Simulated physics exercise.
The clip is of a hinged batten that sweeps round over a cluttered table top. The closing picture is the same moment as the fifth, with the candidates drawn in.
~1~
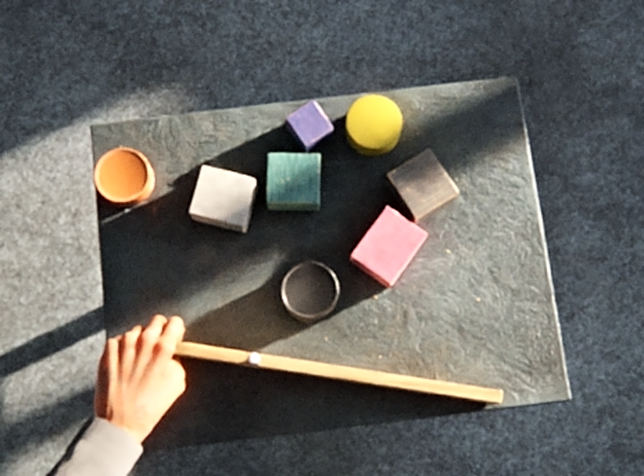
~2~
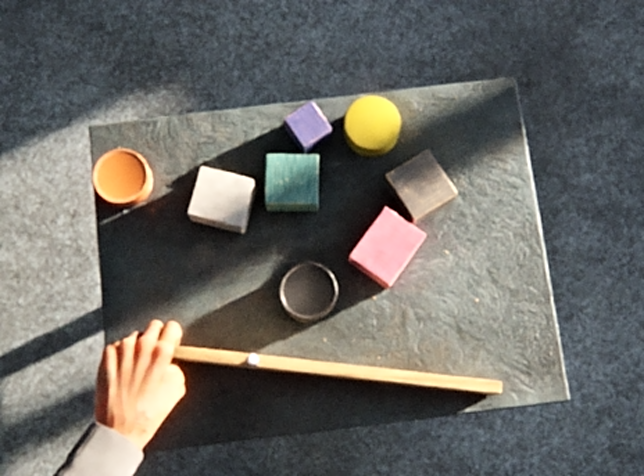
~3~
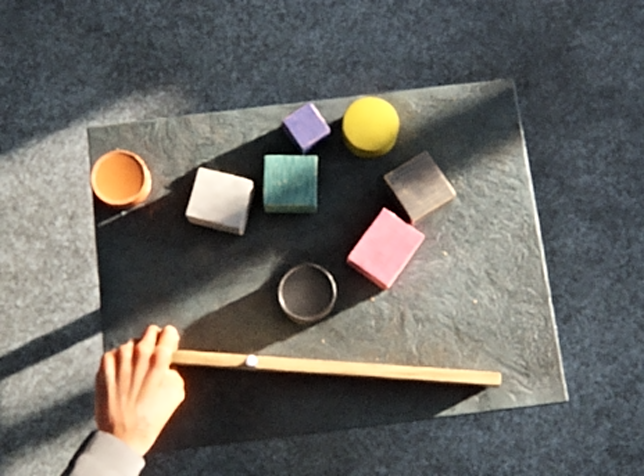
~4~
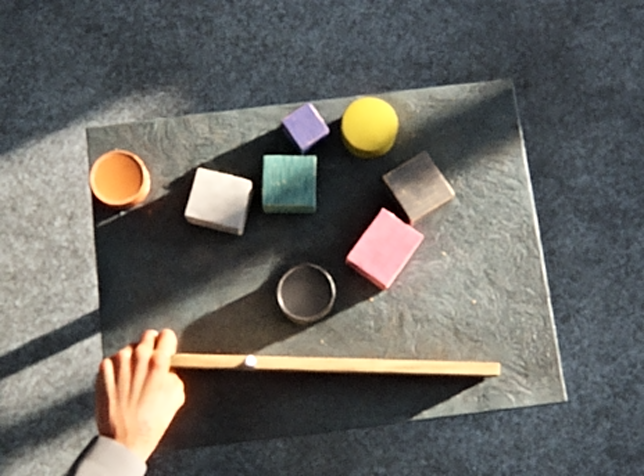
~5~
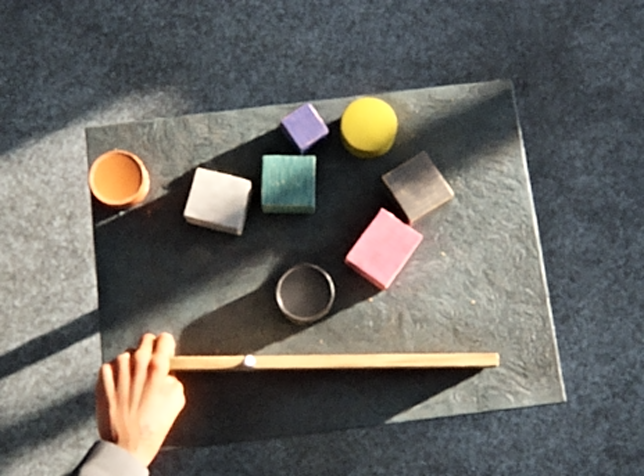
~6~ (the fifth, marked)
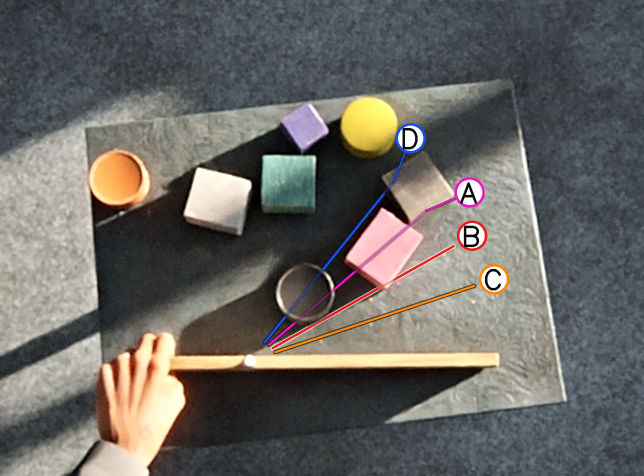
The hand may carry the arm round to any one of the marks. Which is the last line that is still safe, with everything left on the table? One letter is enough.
As far as mark D.
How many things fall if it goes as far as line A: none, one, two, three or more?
In all, none.
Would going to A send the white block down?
By then, no.
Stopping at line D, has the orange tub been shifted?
No.
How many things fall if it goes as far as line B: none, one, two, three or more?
In all, none.
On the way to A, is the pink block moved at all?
Yes.
On the marked copy, A at (349, 277); B at (364, 297); C at (375, 319); D at (330, 261).
Taking D. A third of the way, arm (371, 319); orange tub (119, 181); blue block (305, 130).
Two thirds of the way, arm (351, 283); black tub (298, 285); pink block (373, 231).
When it is over, arm (330, 262); yellow tin (354, 110); grey block (381, 155); nothing has fallen.
As for the rest, A is safe but short; B is safe but short; C is safe but short.
